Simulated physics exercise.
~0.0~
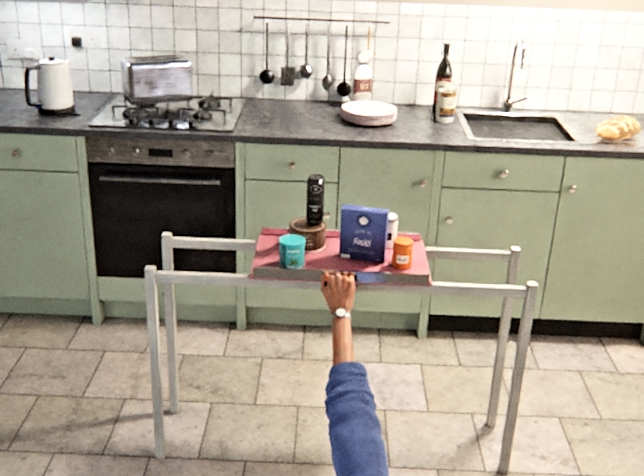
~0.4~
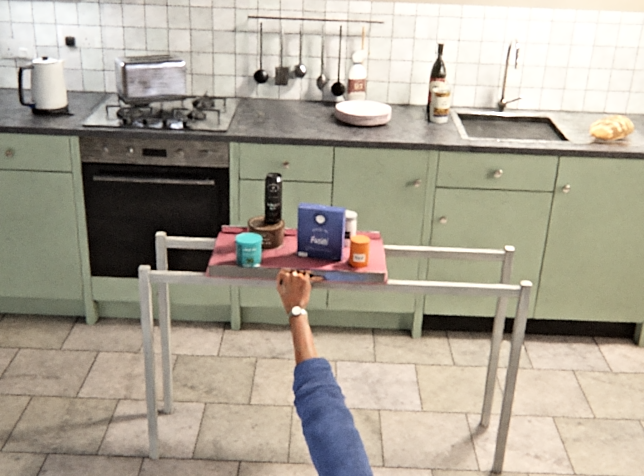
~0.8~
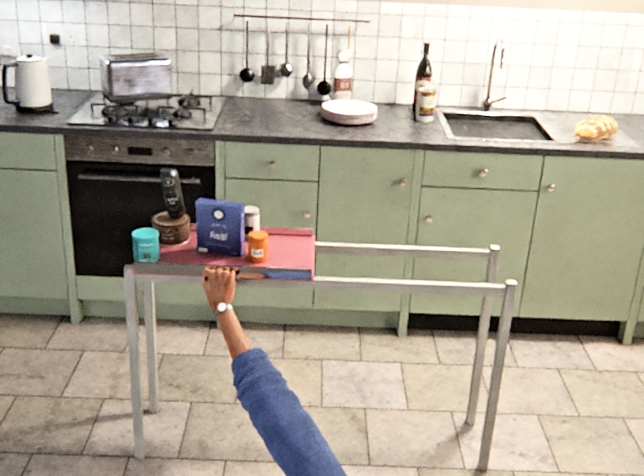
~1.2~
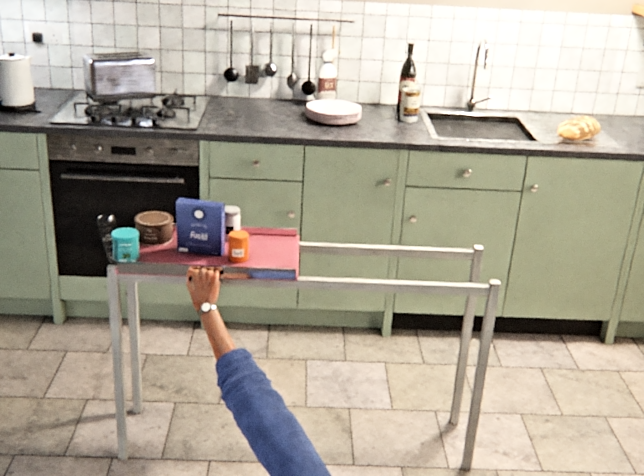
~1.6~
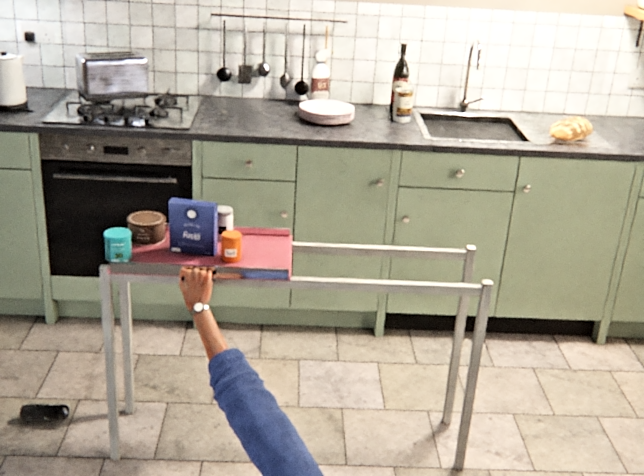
Black can toppling off the left end of a red tray a hand shoves along rails, ending on the kitchen floor.
